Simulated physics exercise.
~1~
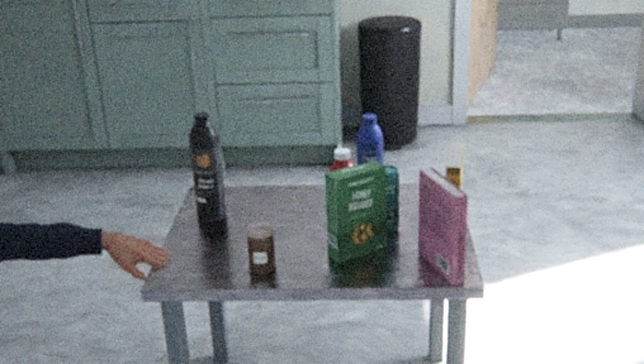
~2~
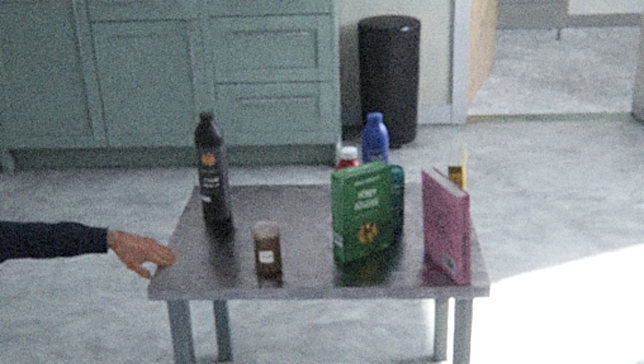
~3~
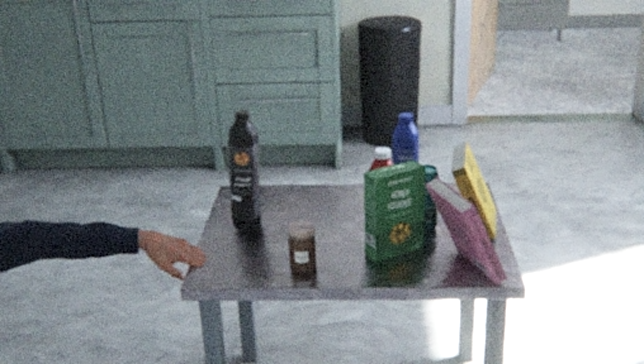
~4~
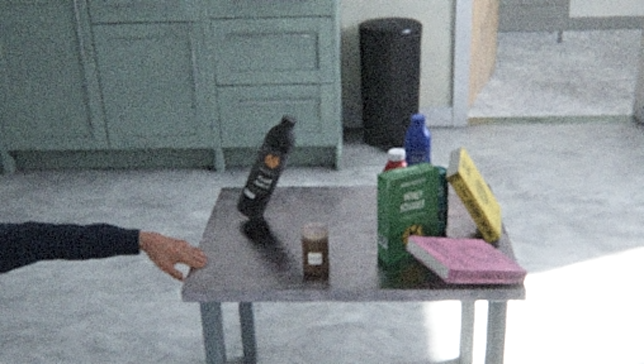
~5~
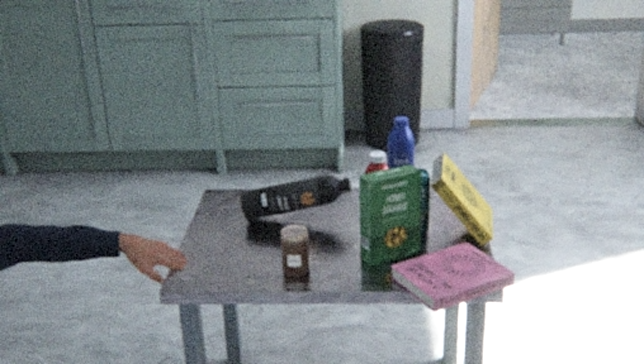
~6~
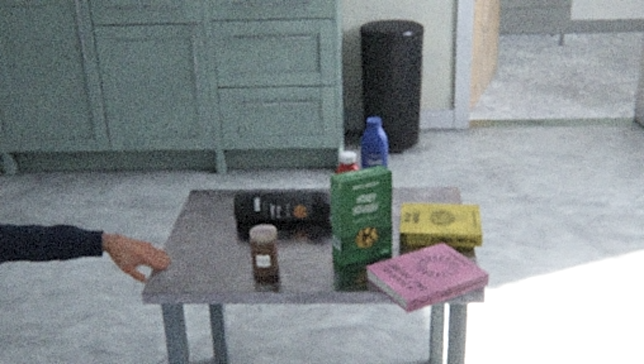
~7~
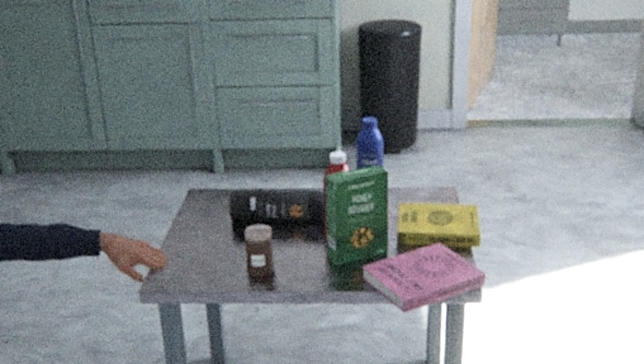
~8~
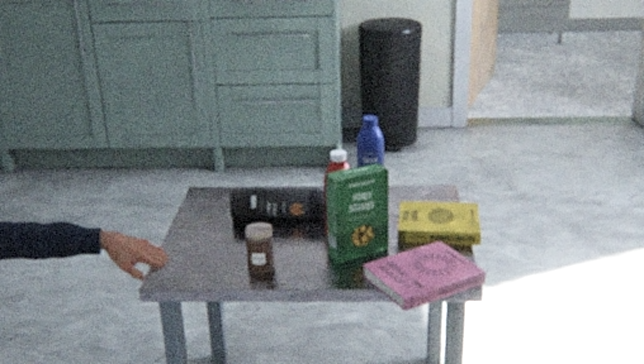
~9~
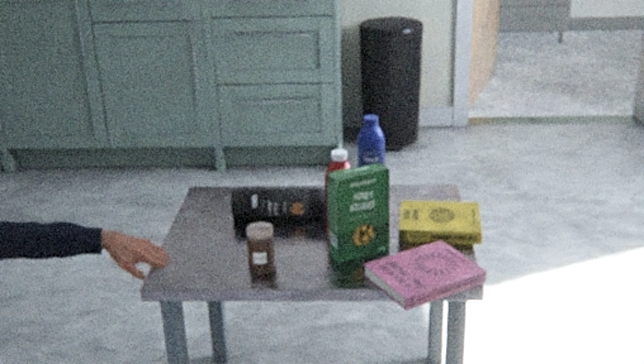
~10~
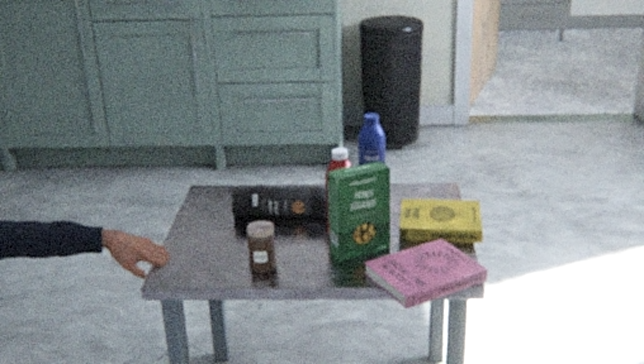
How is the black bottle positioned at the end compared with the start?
At the start the black bottle stands upright on the table, and by the end it is lying on its side.
A hand jerks a small table right and back, toppling two books and a black bottle.
